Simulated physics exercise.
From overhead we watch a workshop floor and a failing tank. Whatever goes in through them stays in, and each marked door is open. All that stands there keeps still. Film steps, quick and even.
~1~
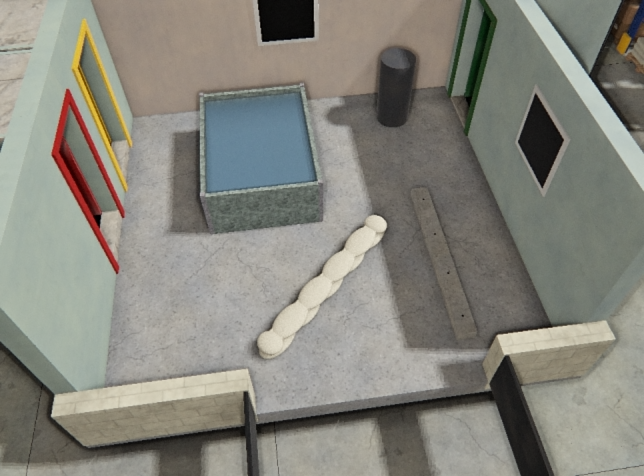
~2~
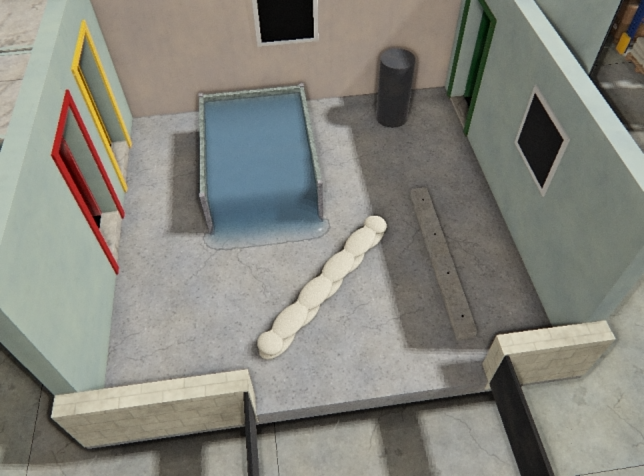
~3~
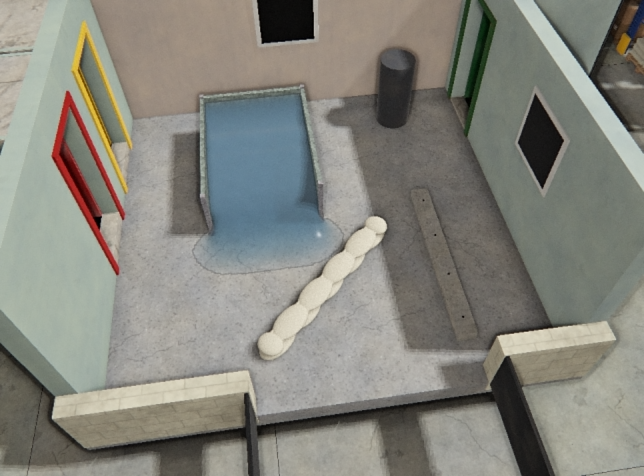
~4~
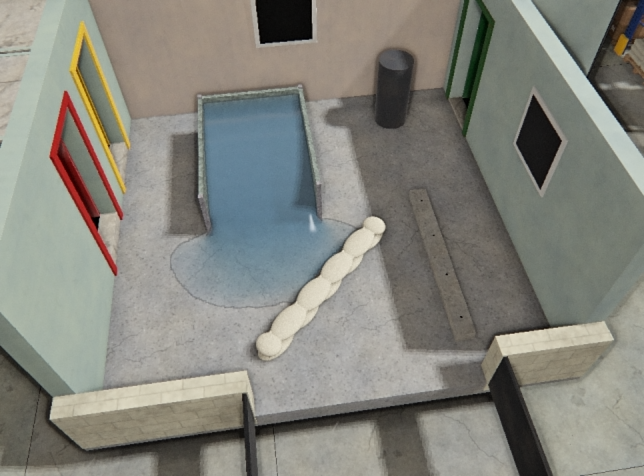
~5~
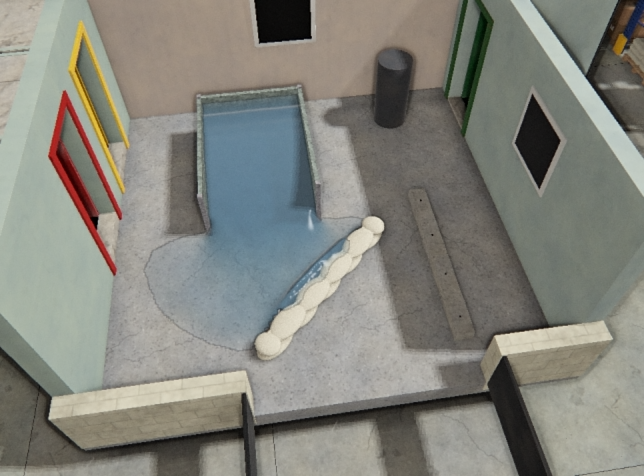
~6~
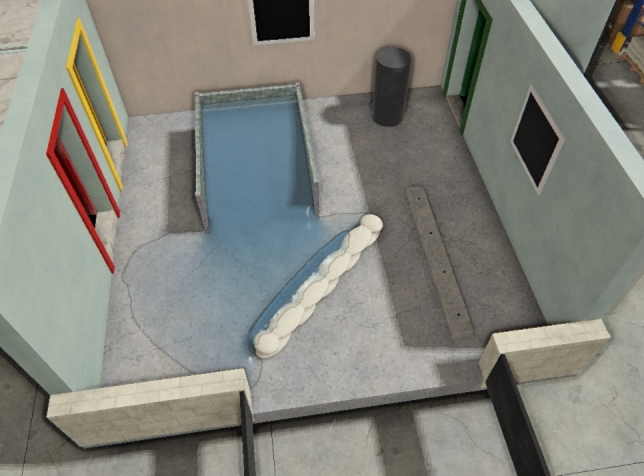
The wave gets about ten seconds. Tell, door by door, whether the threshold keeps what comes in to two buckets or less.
Green door: More than two buckets. Red door: Two buckets or less. Yellow door: Two buckets or less.
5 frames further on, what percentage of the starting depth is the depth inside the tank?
Roughly 50 %.
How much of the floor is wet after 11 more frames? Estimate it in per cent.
My estimate is roughly 50 percent.
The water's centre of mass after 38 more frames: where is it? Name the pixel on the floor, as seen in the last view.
Near (245, 211).
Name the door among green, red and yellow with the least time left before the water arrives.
The red door.
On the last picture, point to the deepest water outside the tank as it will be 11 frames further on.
Answer: (99, 415).
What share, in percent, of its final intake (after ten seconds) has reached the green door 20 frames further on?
About 0 per cent.
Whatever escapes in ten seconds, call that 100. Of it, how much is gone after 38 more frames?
I'd say about 70 per cent.
A moment on, water covers 35 % of the floor; the green door not reached, the red door wet at the sill, nothing in, the yellow door not reached.
Next, water covers 50 % of the floor; the green door not reached, the red door wet at the sill, nothing in, the yellow door not reached.
Then, water covers 70 % of the floor; the green door wet at the sill, nothing in, the red door wet at the sill, nothing in, the yellow door wet at the sill, nothing in.
Later, water covers 75 % of the floor; the green door under two buckets in, the red door wet at the sill, nothing in, the yellow door wet at the sill, nothing in.
In the end, water covers 95 % of the floor; the green door over two buckets in, the red door wet at the sill, nothing in, the yellow door under two buckets in.
